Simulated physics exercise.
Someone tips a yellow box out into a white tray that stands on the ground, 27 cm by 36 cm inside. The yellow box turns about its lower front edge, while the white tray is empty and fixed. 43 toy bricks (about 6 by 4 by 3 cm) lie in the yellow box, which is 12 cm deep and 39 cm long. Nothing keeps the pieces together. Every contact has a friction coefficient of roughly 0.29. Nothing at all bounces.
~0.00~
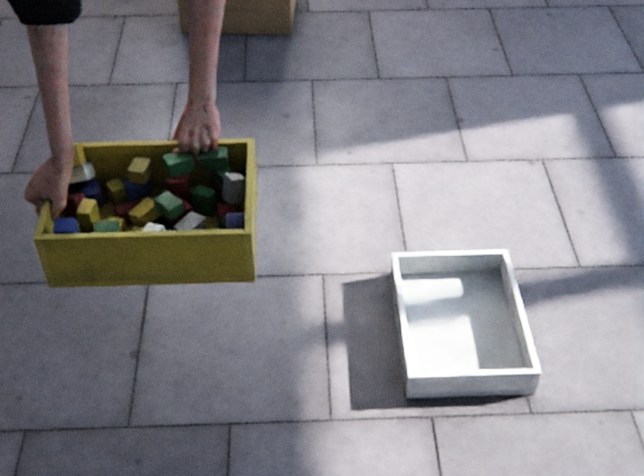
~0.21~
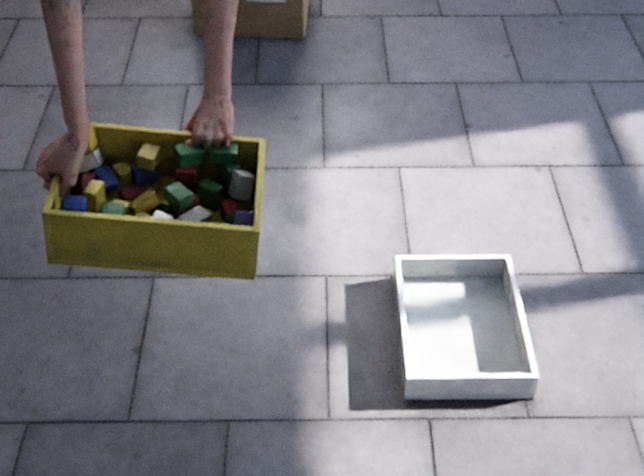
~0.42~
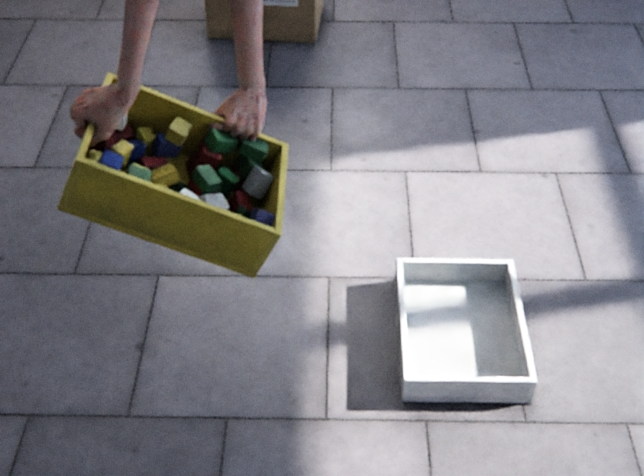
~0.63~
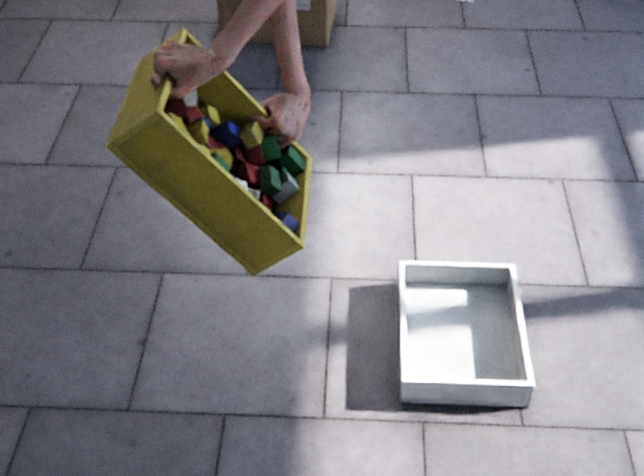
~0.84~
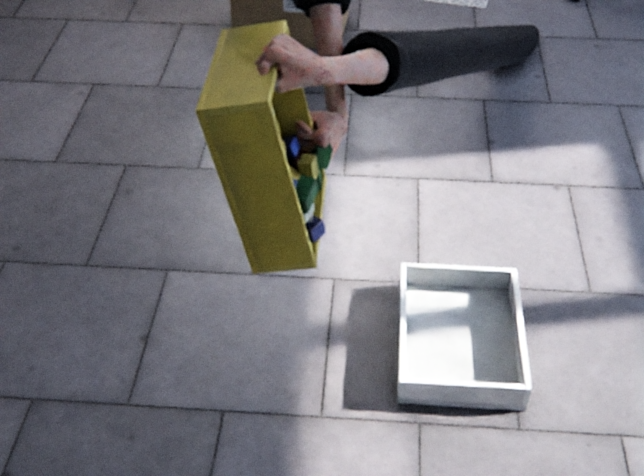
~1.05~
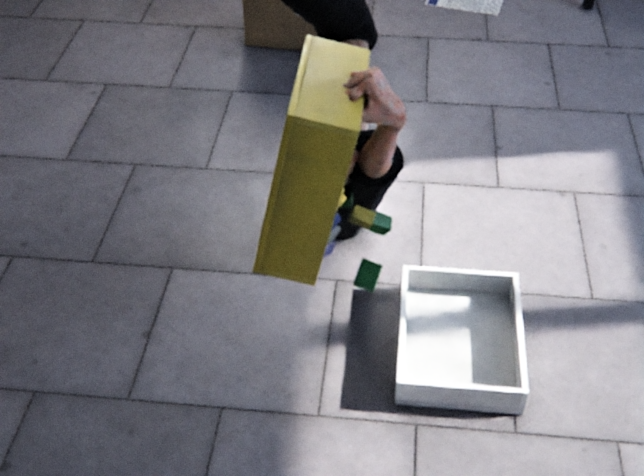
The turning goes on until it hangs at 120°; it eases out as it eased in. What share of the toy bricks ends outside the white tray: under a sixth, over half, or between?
By the end, greater than half of the toy bricks are outside the white tray.
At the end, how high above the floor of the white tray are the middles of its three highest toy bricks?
That is close to 3 centimetres.
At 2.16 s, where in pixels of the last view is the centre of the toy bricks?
Around (376, 330).
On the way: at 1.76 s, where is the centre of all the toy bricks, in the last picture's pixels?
Look near pixel (373, 329).
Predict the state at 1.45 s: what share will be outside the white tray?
Estimate for then: Some 60 percent.
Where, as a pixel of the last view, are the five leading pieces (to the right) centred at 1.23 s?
Centre: About (381, 296) px.
After 1.23 s, tilt 116°; 24 still in the yellow box, 4 outside the white tray and 15 in the air.
After 1.45 s, tilt 120°; 9 still in the yellow box, 3 in the white tray, 25 outside the white tray and 6 in the air.
After 1.76 s, tilt 120°; 7 in the white tray and 36 outside the white tray.
Outcome (at 2.16 s), 7 in the white tray and 36 outside the white tray. Asked share, 36 of 43, 84 per cent.
